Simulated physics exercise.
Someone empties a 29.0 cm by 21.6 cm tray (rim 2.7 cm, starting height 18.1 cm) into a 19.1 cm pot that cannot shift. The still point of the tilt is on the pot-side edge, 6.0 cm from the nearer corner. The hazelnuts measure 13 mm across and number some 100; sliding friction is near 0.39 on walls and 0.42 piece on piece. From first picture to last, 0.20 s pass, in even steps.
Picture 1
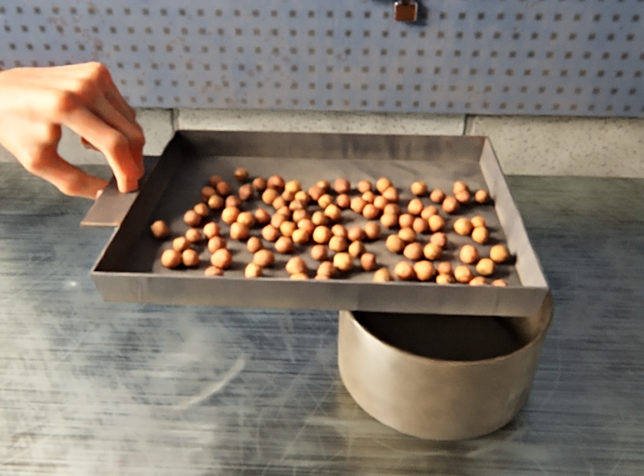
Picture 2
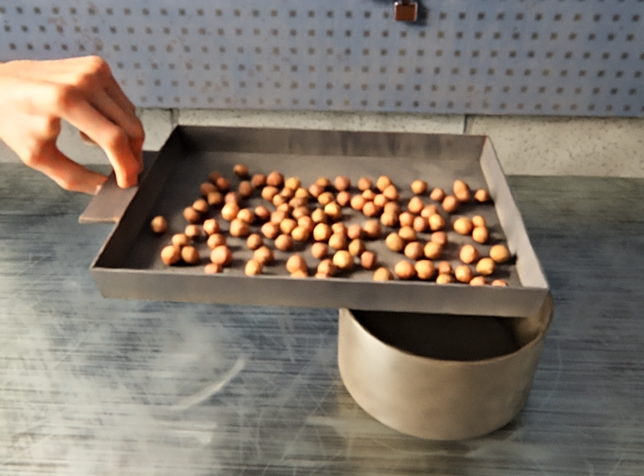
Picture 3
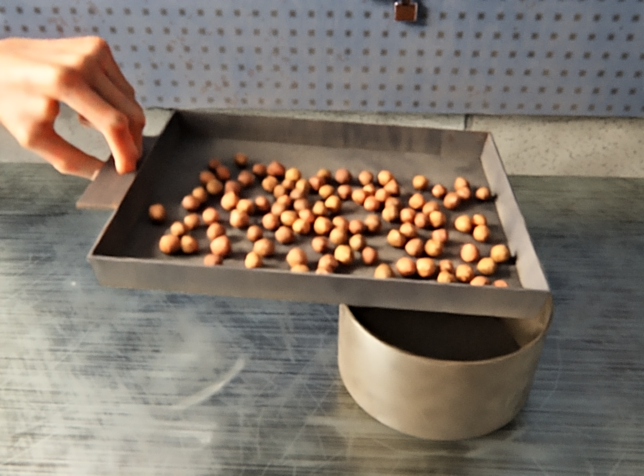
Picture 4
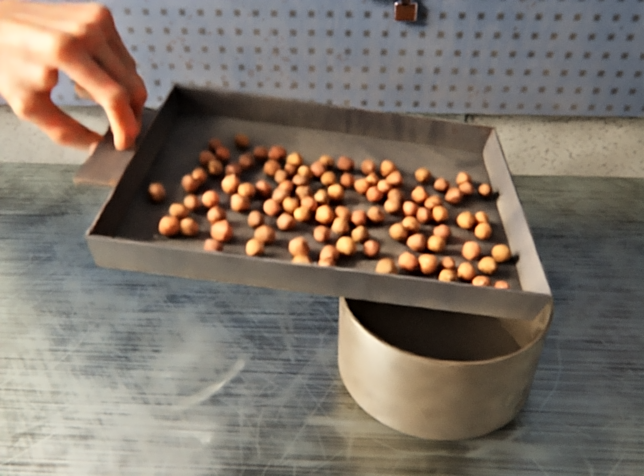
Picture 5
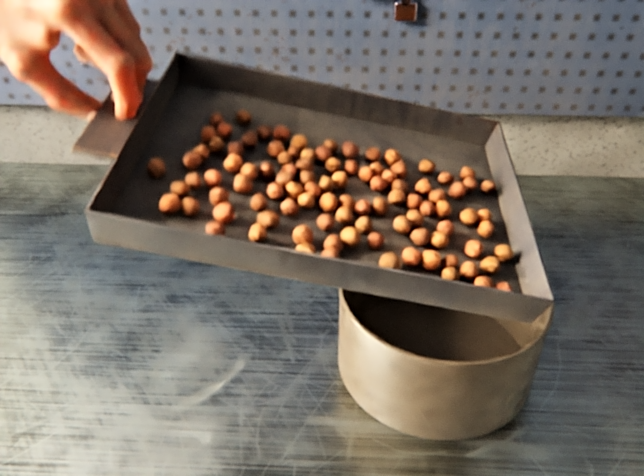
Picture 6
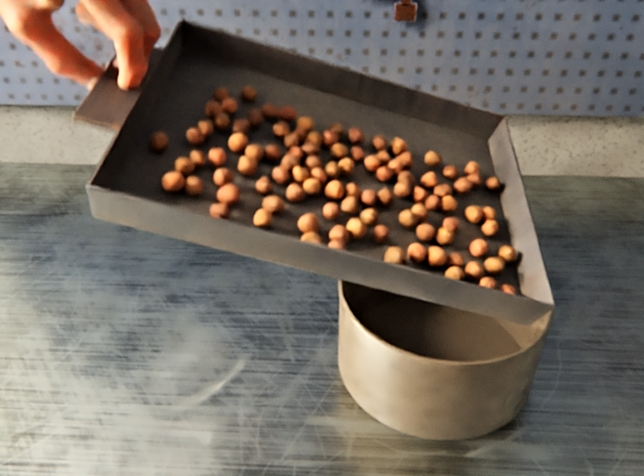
A hand held the left end of a gray tray of hazelnuts and raised it steadily, slanting the tray down to the right above a round metal pot while the nuts shifted only slightly.
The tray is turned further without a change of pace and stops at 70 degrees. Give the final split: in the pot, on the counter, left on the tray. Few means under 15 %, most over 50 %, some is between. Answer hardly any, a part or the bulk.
Pot hardly any, counter a part, tray the bulk.
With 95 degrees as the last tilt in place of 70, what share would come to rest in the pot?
It would be near 0 per cent.
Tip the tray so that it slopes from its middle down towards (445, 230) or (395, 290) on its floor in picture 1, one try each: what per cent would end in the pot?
Some 0 and 0 per cent.
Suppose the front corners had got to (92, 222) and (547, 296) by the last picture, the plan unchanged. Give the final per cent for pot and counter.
Pot 0, counter 10.
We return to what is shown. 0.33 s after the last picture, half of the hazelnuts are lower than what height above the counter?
Roughly 24 cm.
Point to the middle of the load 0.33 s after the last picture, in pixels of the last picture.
Near (496, 225).
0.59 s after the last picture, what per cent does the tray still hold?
About 75 per cent.
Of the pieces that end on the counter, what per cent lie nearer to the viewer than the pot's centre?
Roughly 90 per cent.
Then, 0.20 s after the last picture, tilt 46 degrees; the tray holds 100 %, the pot 0 %.
Then, 0.33 s after the last picture, tilt 64 degrees; the tray holds 100 %, the pot 0 %.
Then, 0.59 s after the last picture, tilt 70 degrees; the tray holds 75 %, the pot 0 %.
In the end, pot 0 %, counter 35 %, tray 65 %.
